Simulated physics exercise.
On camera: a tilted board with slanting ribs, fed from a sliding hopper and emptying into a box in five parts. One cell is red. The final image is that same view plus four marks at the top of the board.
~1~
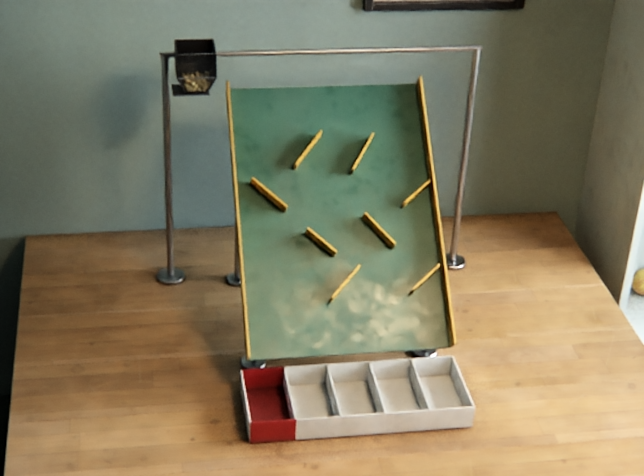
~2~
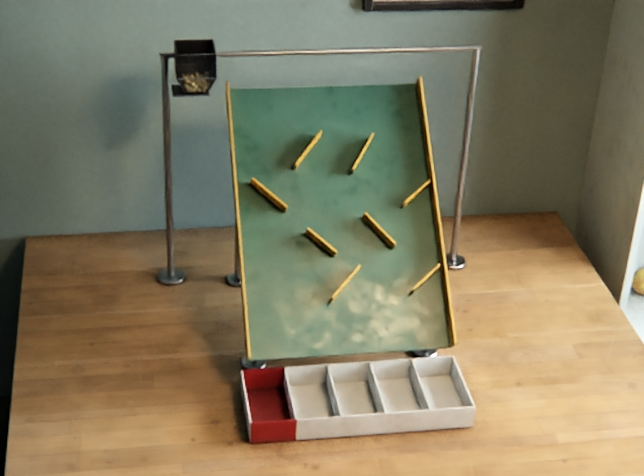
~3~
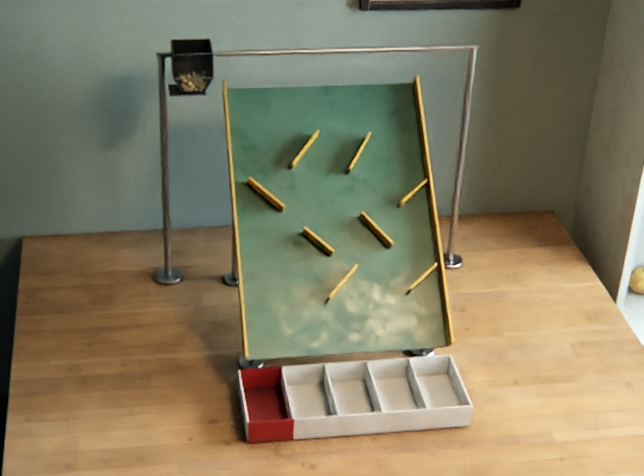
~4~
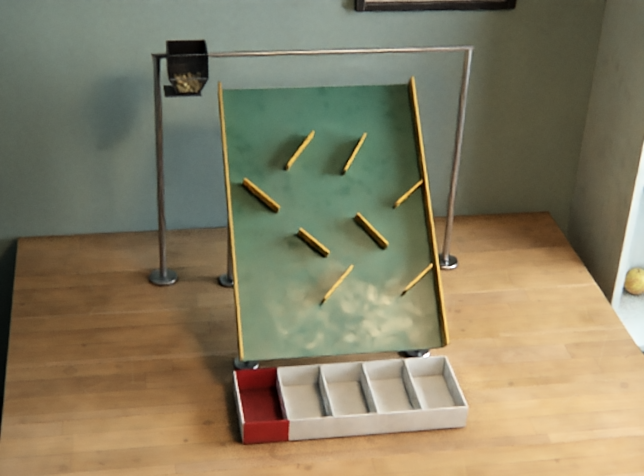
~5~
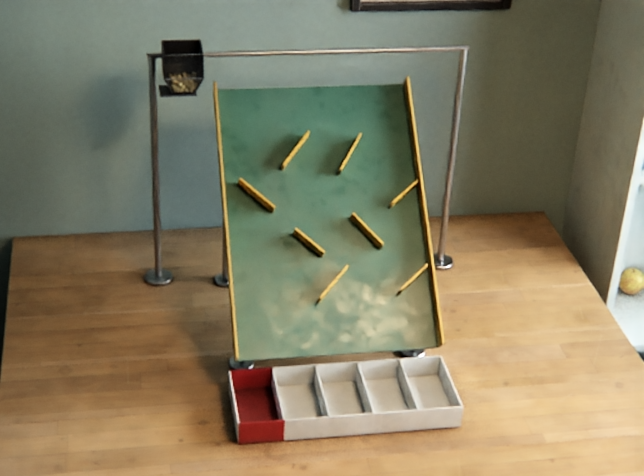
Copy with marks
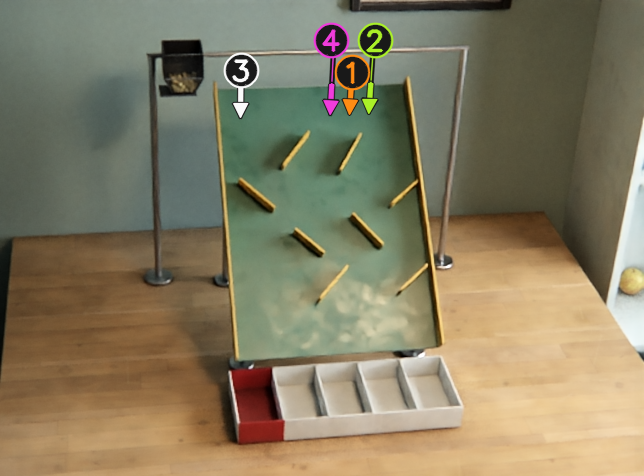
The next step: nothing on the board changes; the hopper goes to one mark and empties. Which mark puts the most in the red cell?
The answer is mark 3.
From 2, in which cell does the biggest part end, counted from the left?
The fourth from the left.
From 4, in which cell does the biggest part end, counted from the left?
The second.
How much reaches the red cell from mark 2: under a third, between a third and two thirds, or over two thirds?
Under a third.
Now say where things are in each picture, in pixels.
In the first frame, hopper near (195, 82), soya beans, door shut.
In the second frame, ribs (296, 164) to (322, 130), (353, 169) to (374, 133), (252, 178) to (287, 207).
In the third frame, ribs (402, 202) to (428, 179), (305, 227) to (334, 251), (362, 212) to (393, 243).
In the fourth frame, ribs (325, 298) to (353, 266), (406, 290) to (433, 264).
In the fifth frame, red cell near (262, 430), number 1 of 5 from the left.
On the marked copy, mark 1 meets the board at (349, 109); mark 2 meets the board at (369, 108); mark 3 meets the board at (240, 112); mark 4 meets the board at (330, 109).
For mark 1, only a few in the red cell, all but a few in other cells.
For mark 2, none at all in the red cell, all but a few in other cells.
For mark 3, close to a third in the red cell, close to half in other cells, a small share outside the box.
For mark 4, a small share in the red cell, all but a few in other cells.
